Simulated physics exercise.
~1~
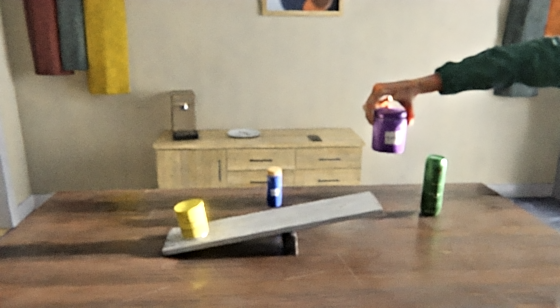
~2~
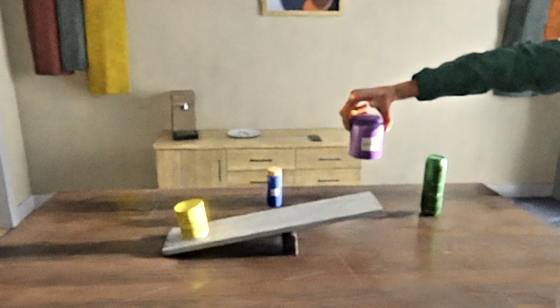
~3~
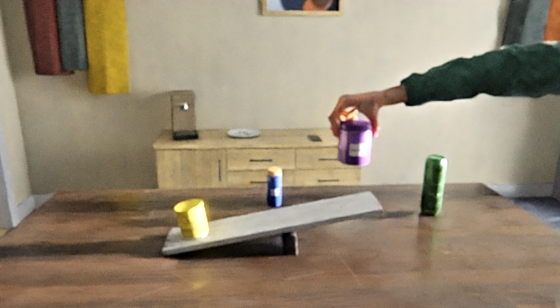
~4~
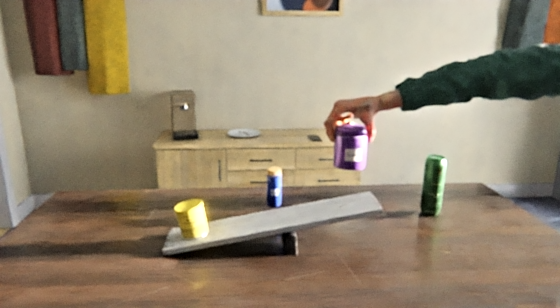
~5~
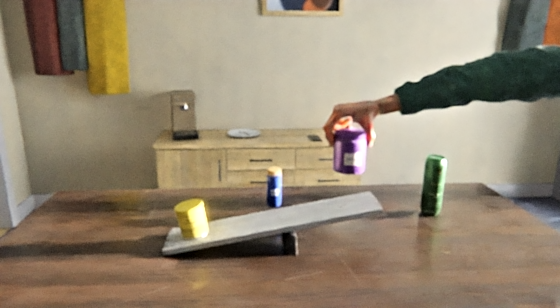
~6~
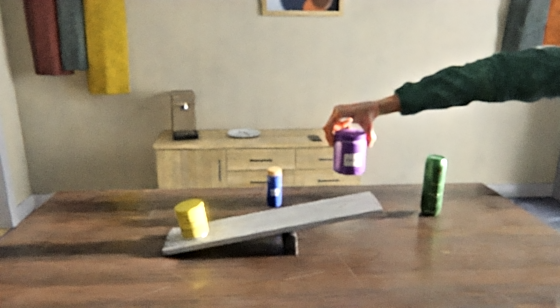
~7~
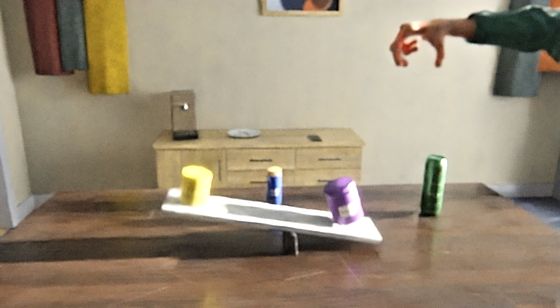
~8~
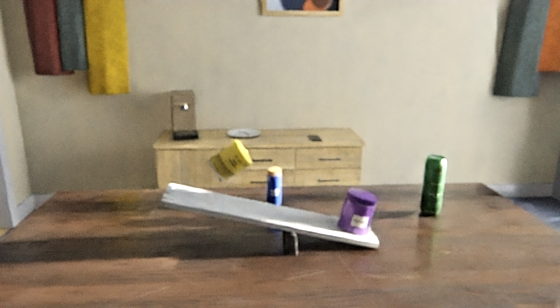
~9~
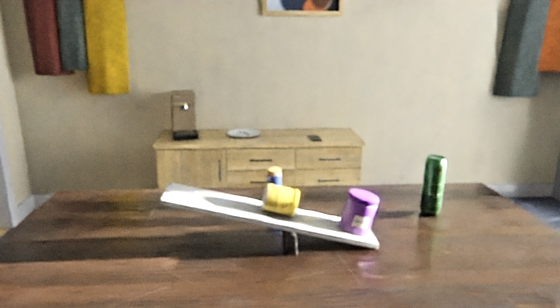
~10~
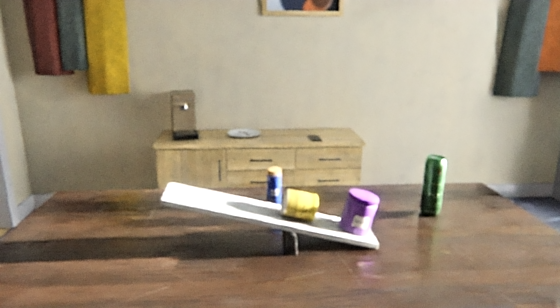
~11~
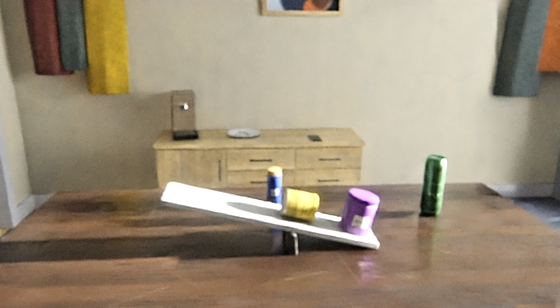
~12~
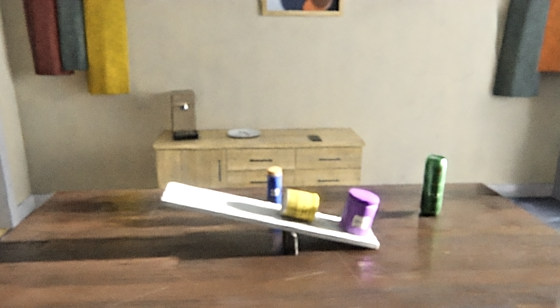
Purple jar dropping from a hand onto a plank's raised right end, tipping it and tossing a yellow tin onto its side mid-plank.
